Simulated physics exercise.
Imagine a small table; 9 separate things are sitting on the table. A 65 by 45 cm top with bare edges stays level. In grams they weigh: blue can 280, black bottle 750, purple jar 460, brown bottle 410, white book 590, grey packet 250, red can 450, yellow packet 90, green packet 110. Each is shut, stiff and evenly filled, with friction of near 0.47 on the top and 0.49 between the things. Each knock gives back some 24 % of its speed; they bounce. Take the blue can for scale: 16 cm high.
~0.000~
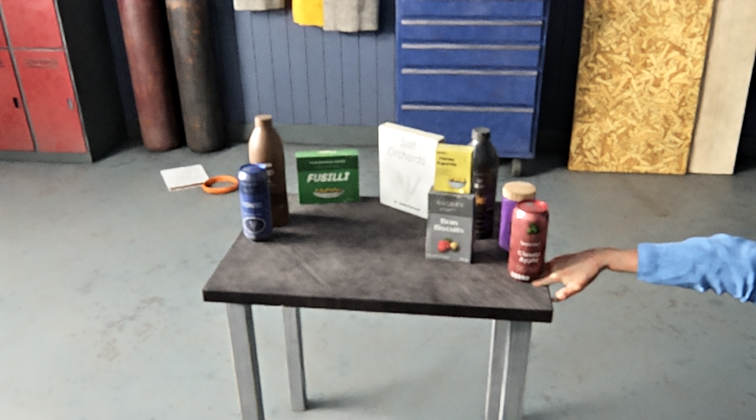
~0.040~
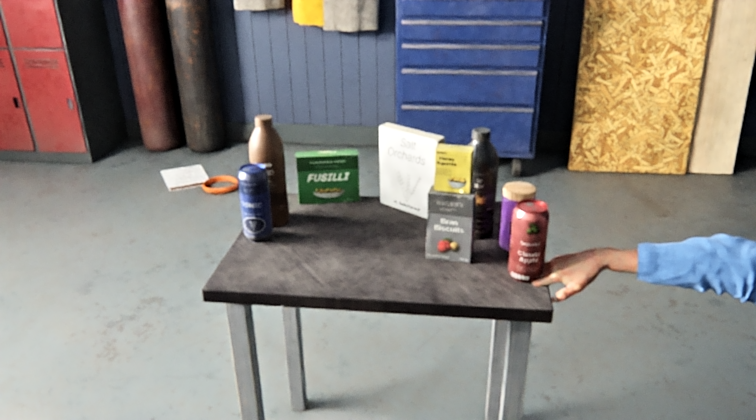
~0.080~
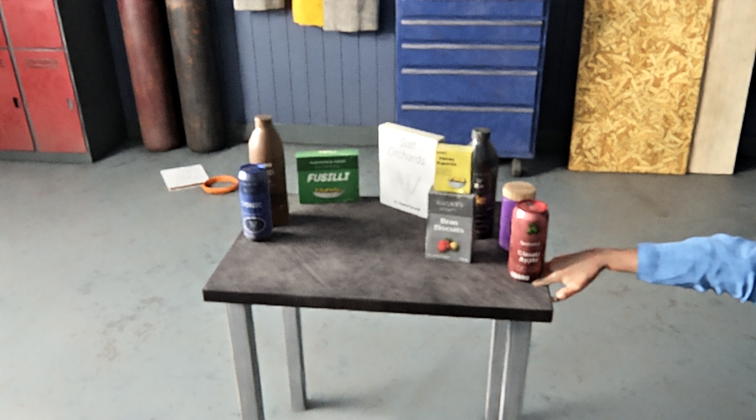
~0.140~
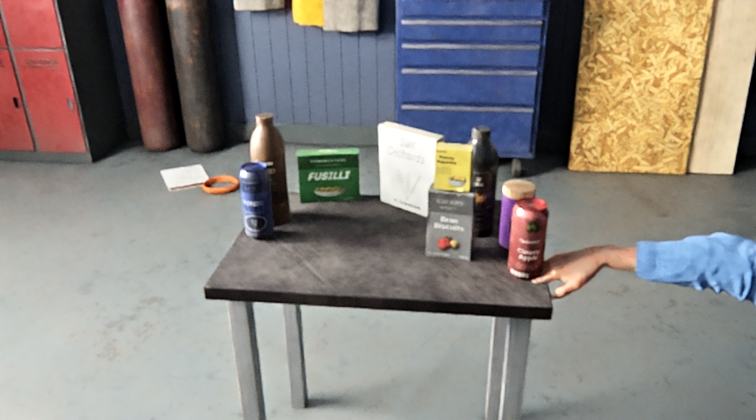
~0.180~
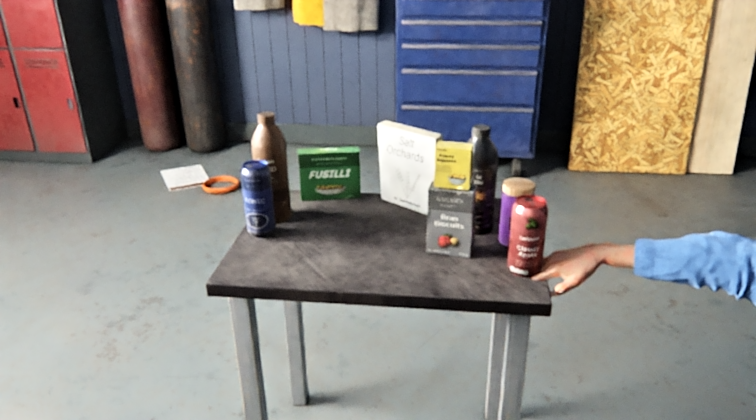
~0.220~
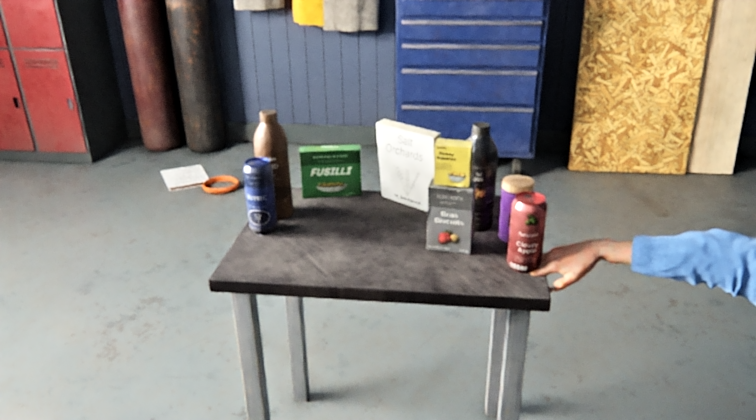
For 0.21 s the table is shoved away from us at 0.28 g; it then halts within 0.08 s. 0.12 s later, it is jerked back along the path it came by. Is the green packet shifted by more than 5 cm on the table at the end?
Watch it head away from home.
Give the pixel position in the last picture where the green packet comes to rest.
Around (287, 303).
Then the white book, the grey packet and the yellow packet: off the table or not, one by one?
Once it all settles, the white book leaves its surface, the grey packet stays on its surface and the yellow packet stays on its surface.
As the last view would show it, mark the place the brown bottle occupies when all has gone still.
Close to pixel (307, 179) in the final view.
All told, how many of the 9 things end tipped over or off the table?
7.
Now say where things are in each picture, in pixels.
In the first picture, green packet (328, 177); blue can (256, 203).
In the second picture, purple jar (517, 217); brown bottle (269, 171).
In the third picture, white book (411, 171); grey packet (451, 224).
In the fourth picture, table 1 cm from its start; red can (528, 240); yellow packet (454, 167).
In the fifth picture, table 2 cm from its start; white book (410, 169); blue can (258, 200).
In the sixth picture, table 4 cm from its start; green packet (331, 171); purple jar (516, 209).
After 0.72 s, table 1 cm from its start; green packet now off the table; brown bottle leaning 55°; blue can leaning 54°.
After 1.12 s, blue can and white book now off the table; black bottle on its side; brown bottle on its side.
After 1.62 s, black bottle and red can now off the table; brown bottle on its side; grey packet on its side.
At rest (2.8 s), off the table, blue can, black bottle, brown bottle, white book, red can and green packet; tipped over on the table, grey packet; not toppled but over 5 cm from the start, yellow packet; purple jar in place, give or take 5 cm. Seen from the same camera at the end, green packet near (287, 303).
